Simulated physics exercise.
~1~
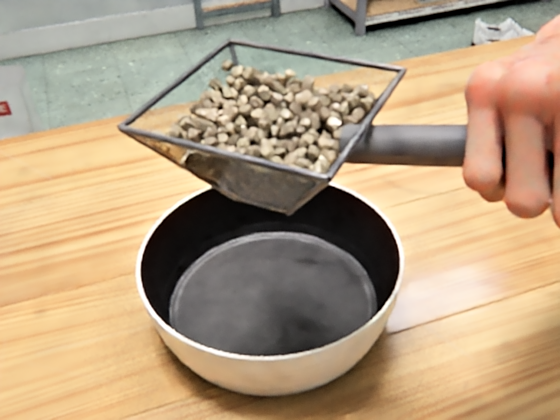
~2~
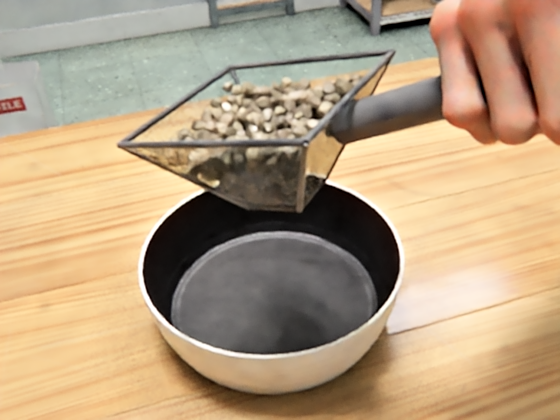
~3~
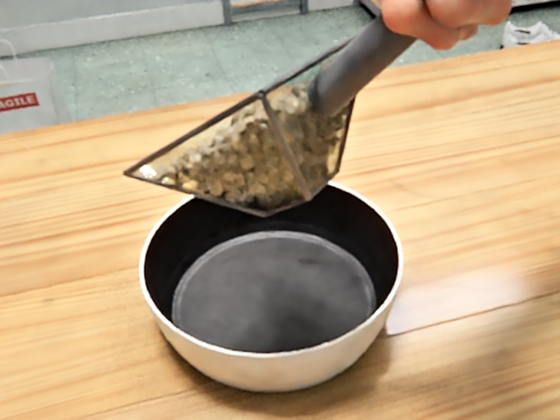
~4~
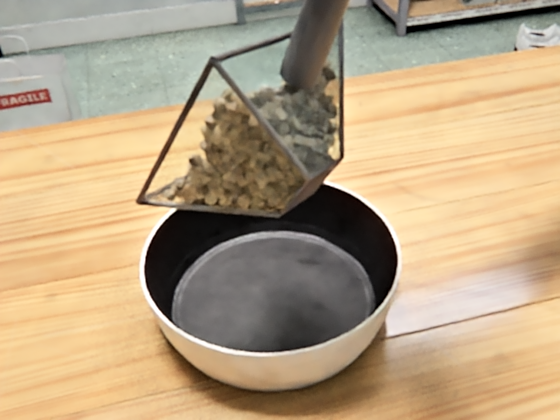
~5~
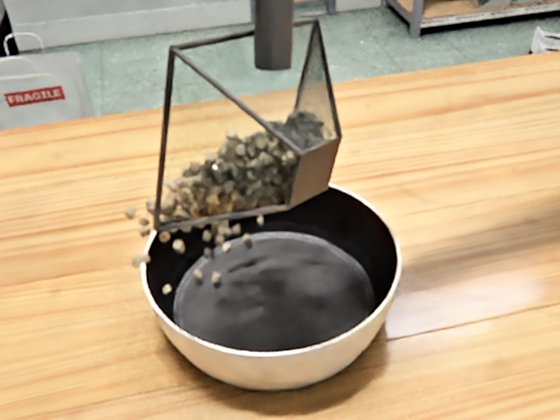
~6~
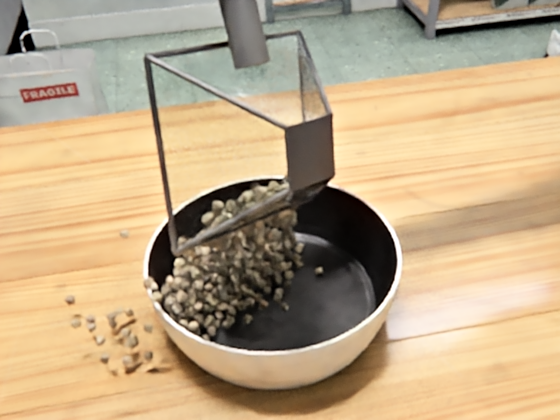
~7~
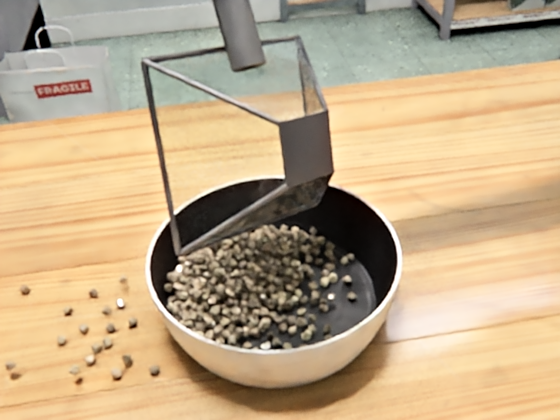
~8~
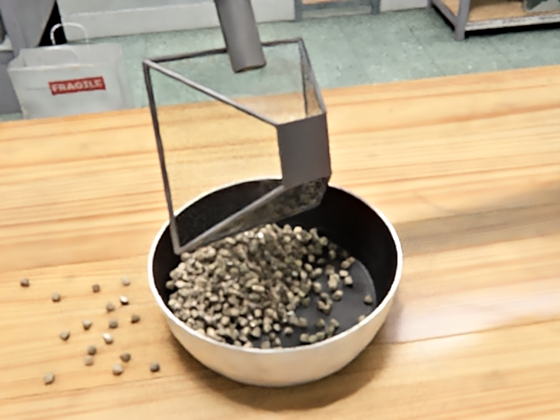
A hand tipped a clear-sided scoop of small greenish-brown pieces steeply over a dark-lined pan on a wooden table until it emptied, leaving most of them heaped in the pan and a few scattered on the table to its left.
